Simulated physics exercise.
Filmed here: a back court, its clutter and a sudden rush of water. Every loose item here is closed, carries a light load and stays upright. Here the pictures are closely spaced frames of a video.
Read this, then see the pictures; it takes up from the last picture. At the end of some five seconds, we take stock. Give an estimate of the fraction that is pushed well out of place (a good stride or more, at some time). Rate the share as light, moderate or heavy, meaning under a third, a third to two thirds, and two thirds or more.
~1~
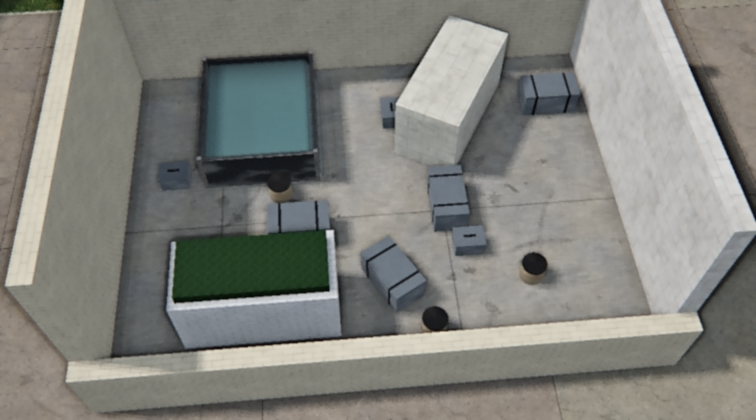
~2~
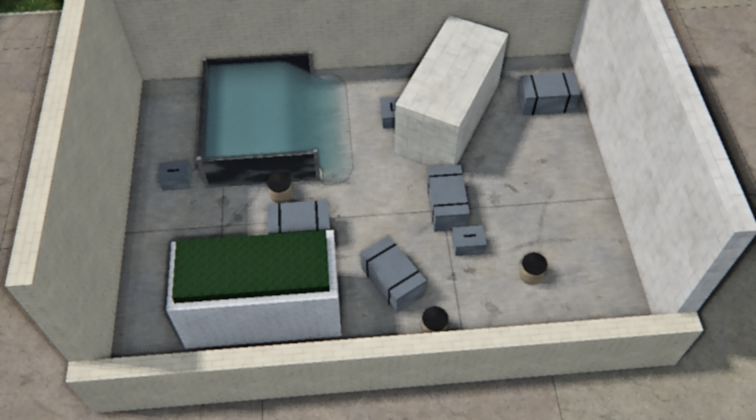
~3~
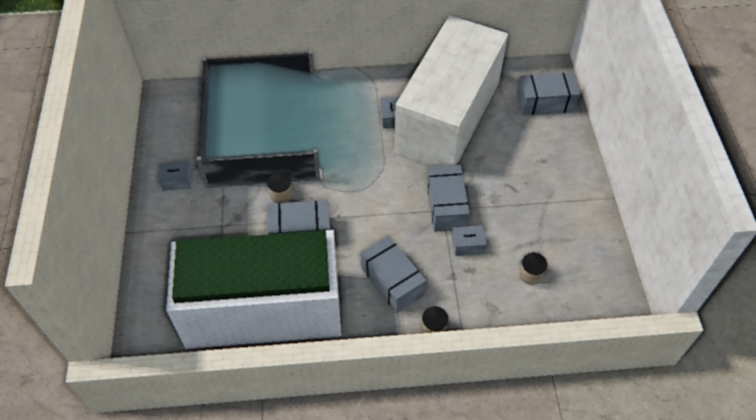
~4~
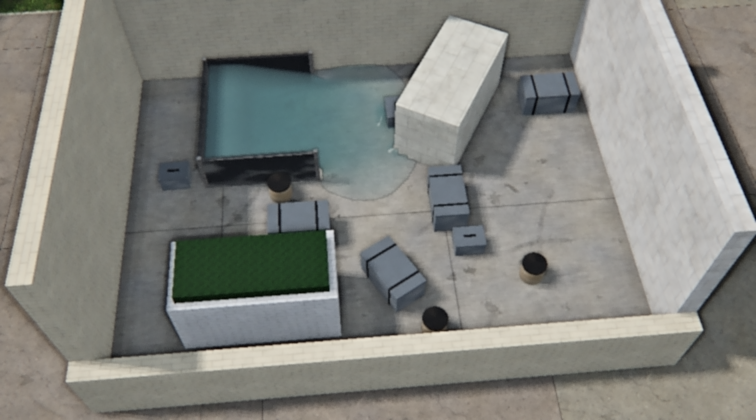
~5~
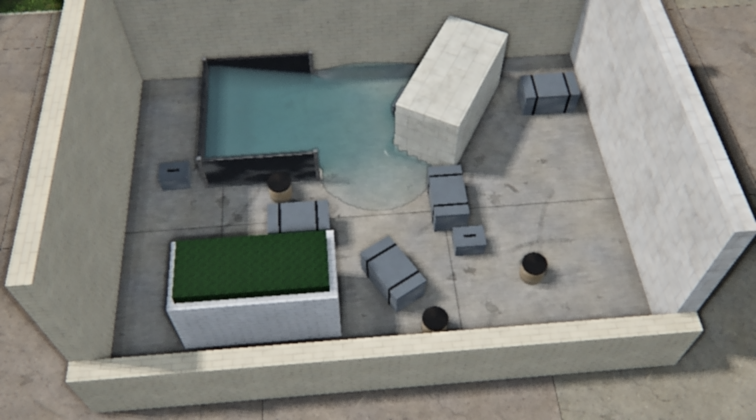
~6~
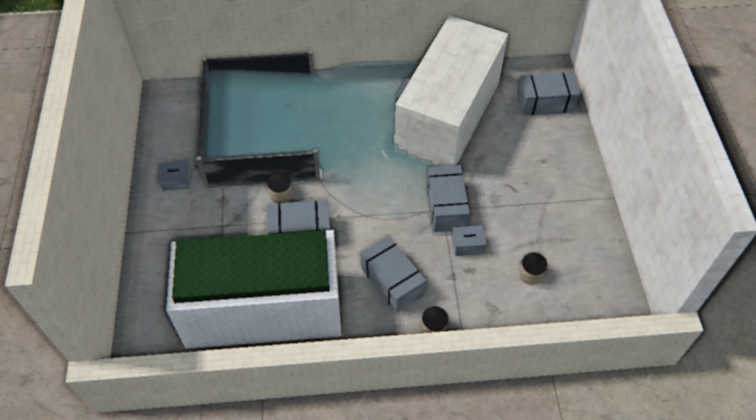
Moderate.
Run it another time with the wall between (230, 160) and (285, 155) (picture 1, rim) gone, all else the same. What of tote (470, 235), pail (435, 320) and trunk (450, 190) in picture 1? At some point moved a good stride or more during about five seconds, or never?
One after the other: Shifted that much, swept aside, pushed that far.
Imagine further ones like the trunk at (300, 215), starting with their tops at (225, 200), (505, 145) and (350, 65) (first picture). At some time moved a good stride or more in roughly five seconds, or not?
Stays put, stays put, shoved clear.
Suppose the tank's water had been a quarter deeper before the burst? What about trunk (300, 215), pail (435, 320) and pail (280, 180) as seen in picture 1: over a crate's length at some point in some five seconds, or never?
Well, one by one: Not carried that far, not carried that far, not carried that far.
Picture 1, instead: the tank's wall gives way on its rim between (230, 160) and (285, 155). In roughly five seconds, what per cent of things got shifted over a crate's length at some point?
I'd guess around 80 percent of them.
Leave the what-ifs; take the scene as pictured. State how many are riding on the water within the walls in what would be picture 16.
1 in total.
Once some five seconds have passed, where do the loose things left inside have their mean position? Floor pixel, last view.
Around (432, 227).
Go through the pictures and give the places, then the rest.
In the first frame, a tote at (391, 107) rests on the ground; a trunk at (393, 266) rests on the ground; 0 of 10 have shifted.
In the second frame, a tote at (391, 107), on the bottom; a trunk at (393, 266), on the bottom; 0 of 10 have shifted.
In the third frame, a tote at (391, 107), on the bottom; a trunk at (393, 266), on the bottom; 0 of 10 have shifted.
In the fourth frame, a tote at (396, 107) rests on the ground, close to its start; a trunk at (393, 266) rests on the ground; 1 of 10 have shifted.
In the fifth frame, a tote at (407, 100), on the bottom, close to its start; a trunk at (393, 266) rests on the ground; 1 of 10 have shifted.
In the sixth frame, a tote at (411, 90), afloat, a stride from its start; a trunk at (393, 266) rests on the ground; 1 of 10 have shifted.
A moment on, 1 of 10 are well off their spots; 1 afloat.
Next, 3 of 10 are well off their spots; 1 afloat.
Later, 4 of 10 are well off their spots; 4 afloat.
In the end, 5 of 10 are well off their spots, and 5 have been at some point; 6 afloat.
